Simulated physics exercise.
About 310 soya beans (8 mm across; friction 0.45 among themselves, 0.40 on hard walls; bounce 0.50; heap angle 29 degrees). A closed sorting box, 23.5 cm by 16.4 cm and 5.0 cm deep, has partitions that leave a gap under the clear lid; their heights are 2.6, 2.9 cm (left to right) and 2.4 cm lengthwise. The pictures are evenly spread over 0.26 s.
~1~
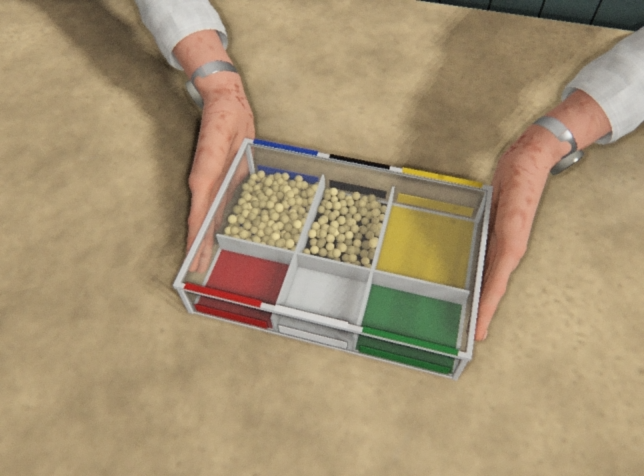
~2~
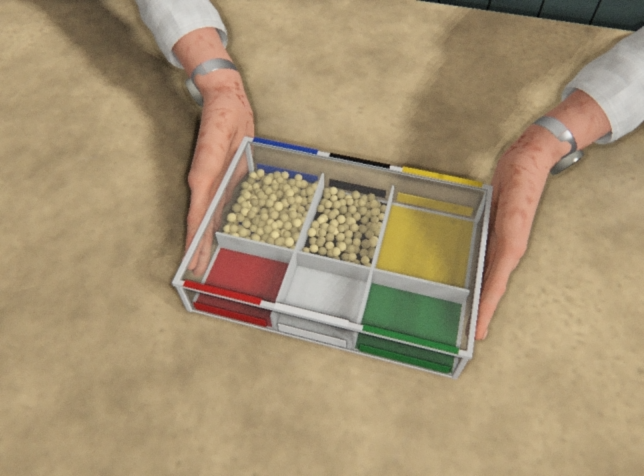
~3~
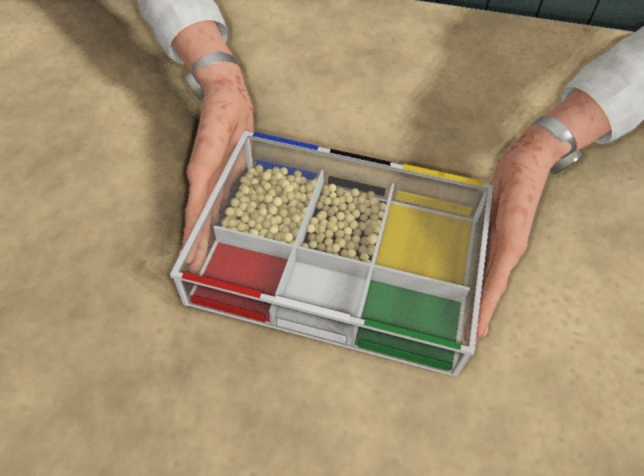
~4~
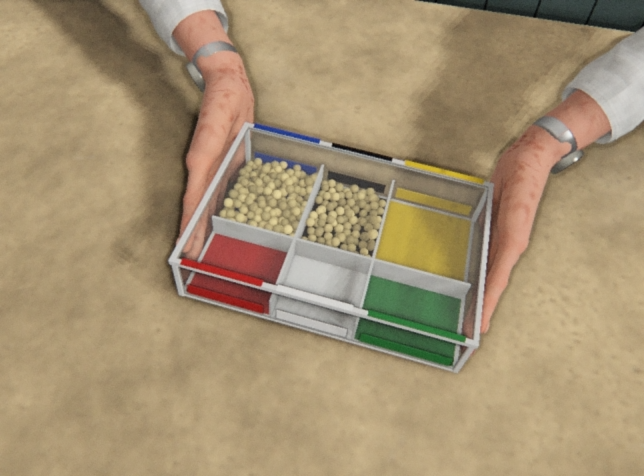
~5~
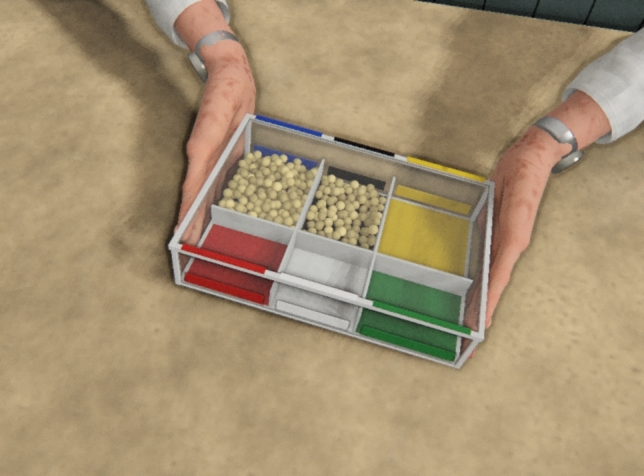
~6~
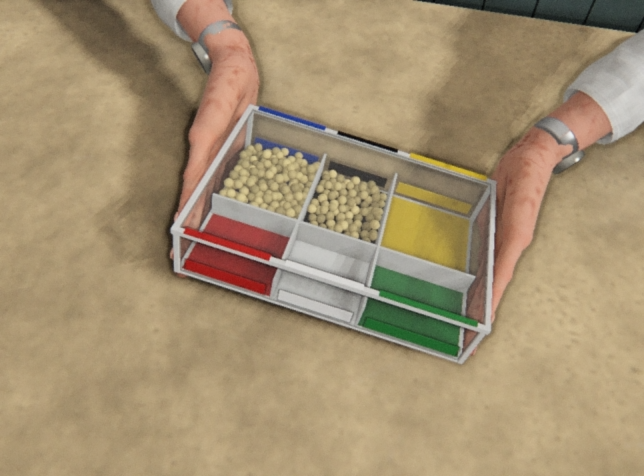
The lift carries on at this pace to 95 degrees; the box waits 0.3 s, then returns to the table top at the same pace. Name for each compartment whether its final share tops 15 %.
Red: Below, blue: Above, green: Below, yellow: Above, white: Below, black: Above.
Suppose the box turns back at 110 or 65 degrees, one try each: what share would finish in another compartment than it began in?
About 55 and 15 per cent.
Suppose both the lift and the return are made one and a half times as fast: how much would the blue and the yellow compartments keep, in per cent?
Then: Blue 30; yellow 20.
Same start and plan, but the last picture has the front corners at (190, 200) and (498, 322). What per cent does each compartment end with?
Red 0; blue 20; green 0; yellow 40; white 0; black 35.
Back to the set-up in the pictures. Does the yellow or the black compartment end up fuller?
It is the black one.
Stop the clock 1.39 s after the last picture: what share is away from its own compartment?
Some 40 per cent.
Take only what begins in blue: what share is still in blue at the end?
About 40 per cent.
Then, 1.39 s after the last picture, tilt 95 degrees; blue 35 %, yellow 20 %, black 45 %.
Then, 2.32 s after the last picture, tilt 48 degrees; blue 30 %, yellow 25 %, black 50 %.
Then, 3.25 s after the last picture, tilt 0 degrees; blue 30 %, yellow 25 %, black 50 %.
In the end, red 0 %, blue 30 %, green 0 %, yellow 25 %, white 0 %, black 50 %.
